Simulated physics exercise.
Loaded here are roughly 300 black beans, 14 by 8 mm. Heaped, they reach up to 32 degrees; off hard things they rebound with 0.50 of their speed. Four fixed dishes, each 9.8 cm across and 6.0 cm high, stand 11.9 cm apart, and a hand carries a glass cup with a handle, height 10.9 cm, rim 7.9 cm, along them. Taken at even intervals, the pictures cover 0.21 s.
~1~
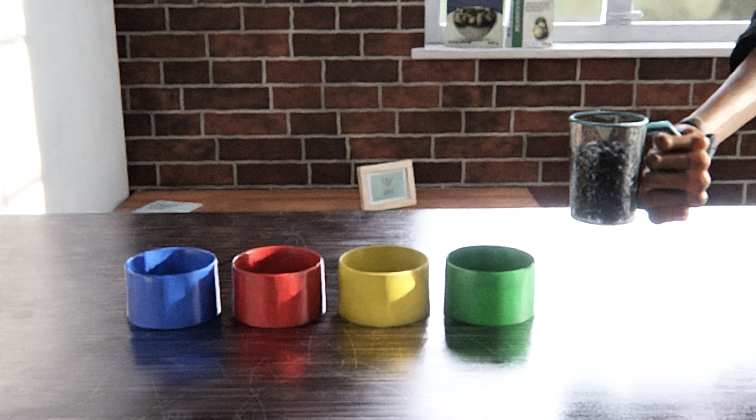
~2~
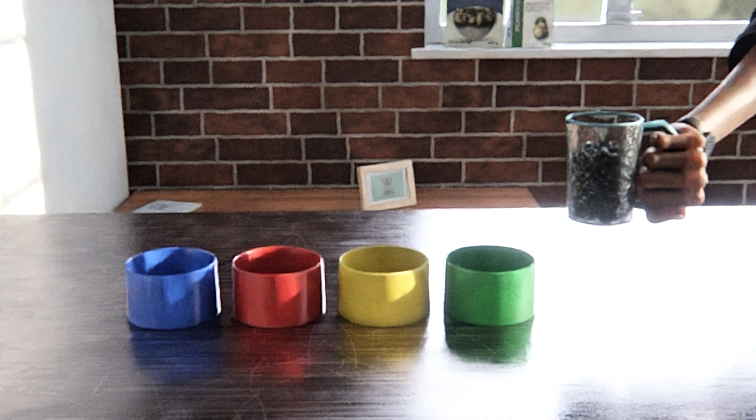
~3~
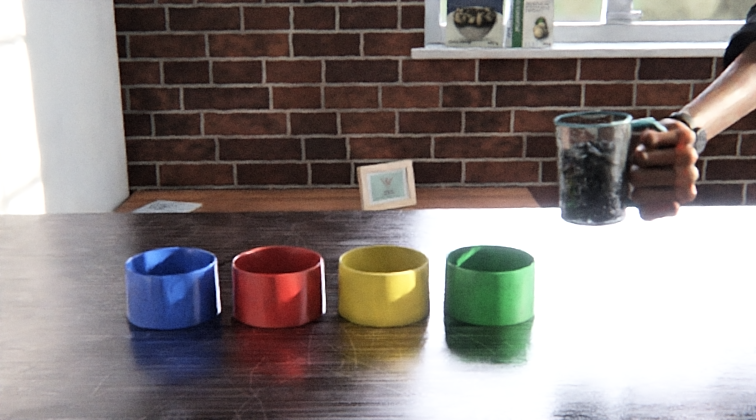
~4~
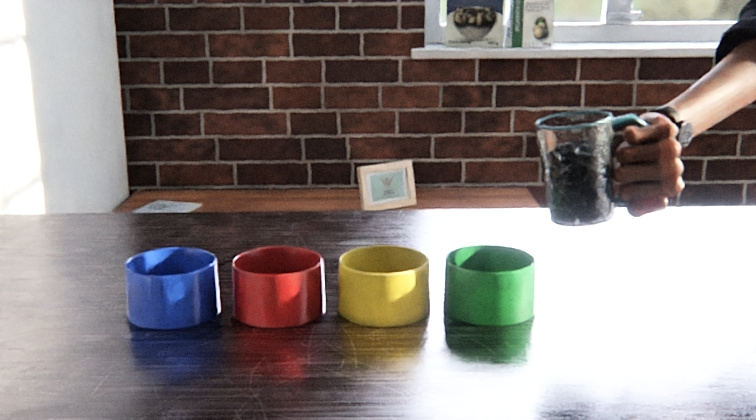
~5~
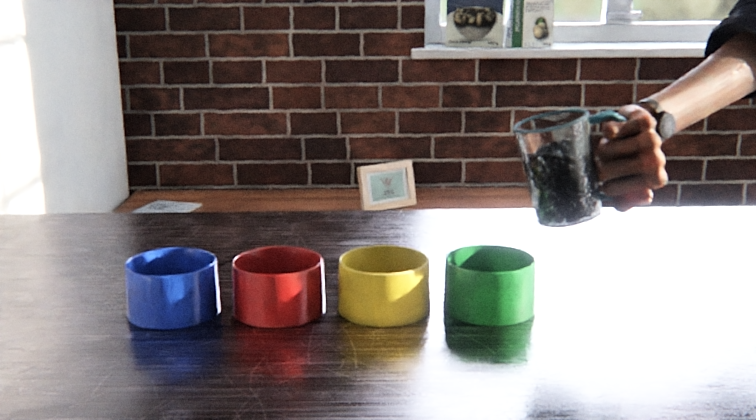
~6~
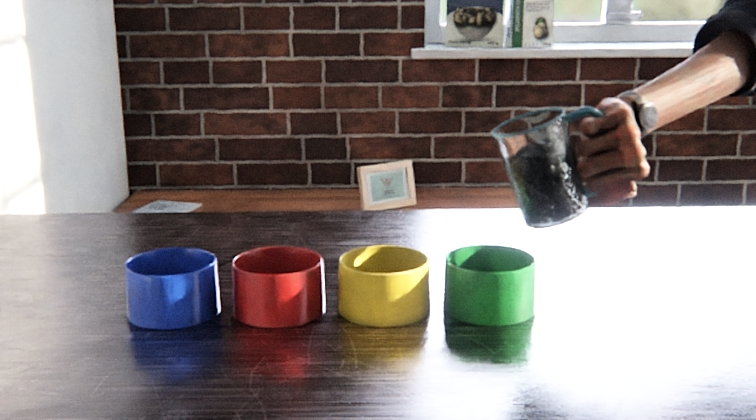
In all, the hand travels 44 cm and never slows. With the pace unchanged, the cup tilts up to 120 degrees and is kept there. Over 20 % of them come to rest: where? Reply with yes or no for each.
Red dish: No, blue dish: Yes, green dish: No, yellow dish: No, counter: Yes.
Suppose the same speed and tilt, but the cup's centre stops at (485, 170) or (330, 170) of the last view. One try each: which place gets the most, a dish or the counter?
I'd expect yellow to win the first try and red the second.
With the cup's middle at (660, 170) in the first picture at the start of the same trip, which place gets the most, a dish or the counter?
Top spot: Blue.
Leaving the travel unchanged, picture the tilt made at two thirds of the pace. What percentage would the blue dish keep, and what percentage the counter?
Result: Blue dish 90, counter 10.
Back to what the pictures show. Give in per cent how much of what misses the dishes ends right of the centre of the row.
I'd estimate close to 0 in a hundred.
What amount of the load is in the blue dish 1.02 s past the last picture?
Estimate: Near 65 %.
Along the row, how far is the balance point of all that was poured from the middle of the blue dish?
It ends up close to 6 cm toward the picture's left edge.
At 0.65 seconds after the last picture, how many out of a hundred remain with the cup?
95 %.
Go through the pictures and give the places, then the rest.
In the first frame, cup at (605, 168), tilt 0 degrees, lip at (572, 119), moved 0.0 cm; middle of the pieces at (606, 188); green dish at (490, 259); yellow dish at (384, 260); red dish at (278, 261); blue dish at (171, 262).
In the second frame, cup at (602, 168), tilt 1 degrees, lip at (568, 120), moved 0.3 cm; middle of the pieces at (603, 188).
In the third frame, cup at (593, 169), tilt 4 degrees, lip at (556, 122), moved 1.4 cm; middle of the pieces at (595, 188).
In the fourth frame, cup at (578, 169), tilt 8 degrees, lip at (537, 125), moved 3.0 cm; middle of the pieces at (581, 188).
In the fifth frame, cup at (560, 169), tilt 13 degrees, lip at (515, 130), moved 4.9 cm; middle of the pieces at (566, 187).
In the sixth frame, cup at (542, 169), tilt 19 degrees, lip at (493, 134), moved 6.9 cm; middle of the pieces at (550, 187); green dish at (490, 259); yellow dish at (384, 260); red dish at (278, 261); blue dish at (171, 262).
Then, 0.39 s after the last picture, tilt 68 degrees; cup holds 100 %.
Then, 0.65 s after the last picture, tilt 100 degrees; cup holds 95 %.
Then, 1.02 s after the last picture, tilt 120 degrees; cup holds 0 %, blue 65 %.
In the end, red 0 %, blue 65 %, green 0 %, yellow 0 %, counter 35 %.
